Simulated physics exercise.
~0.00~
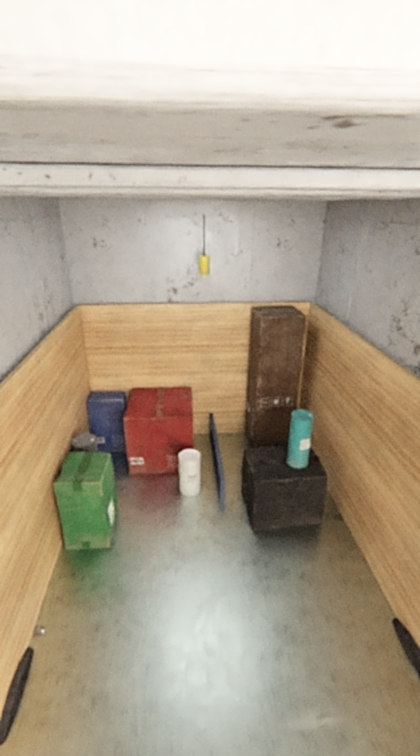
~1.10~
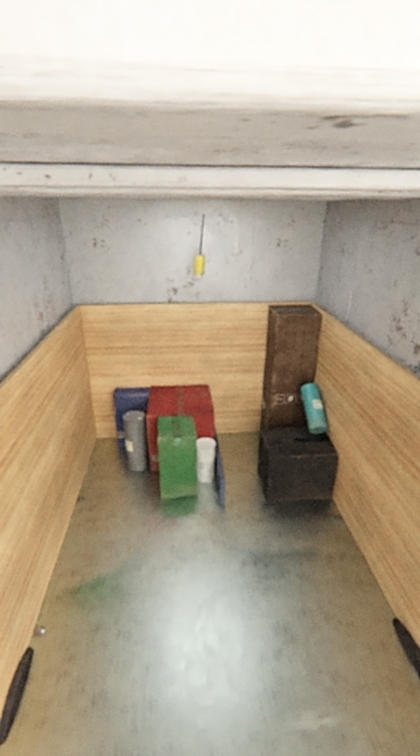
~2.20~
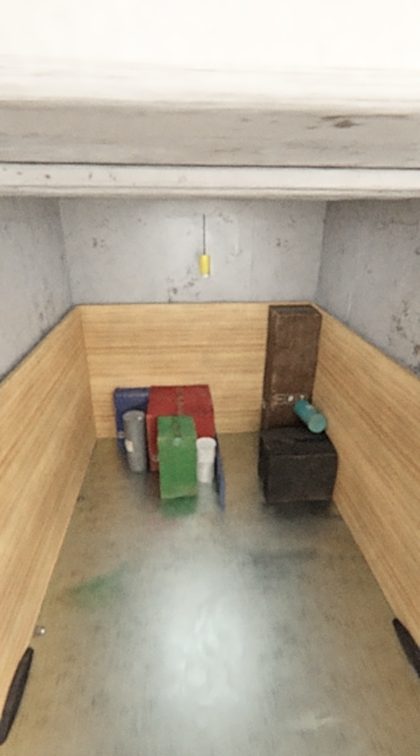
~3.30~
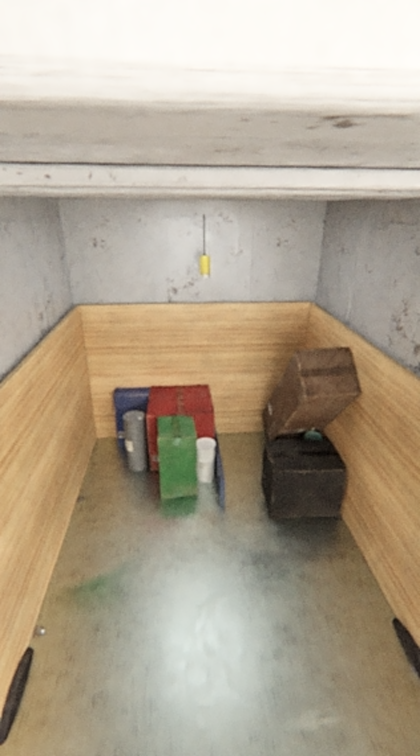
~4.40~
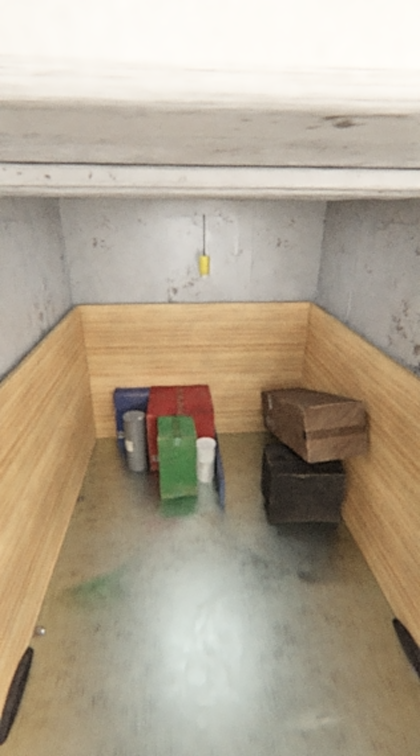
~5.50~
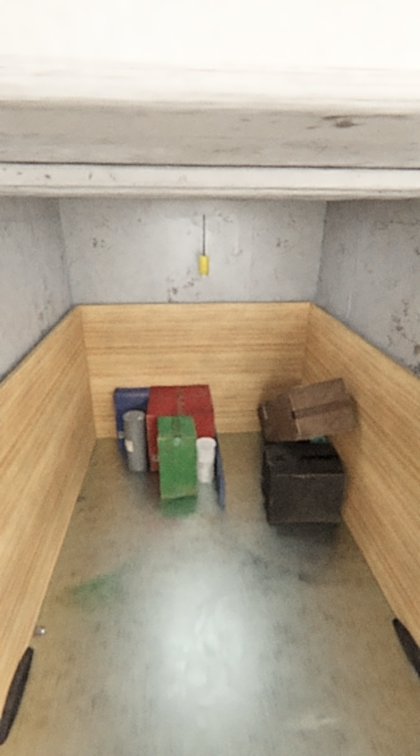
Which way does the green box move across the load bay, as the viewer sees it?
The green box moves to the right, ending up in front of the red box.
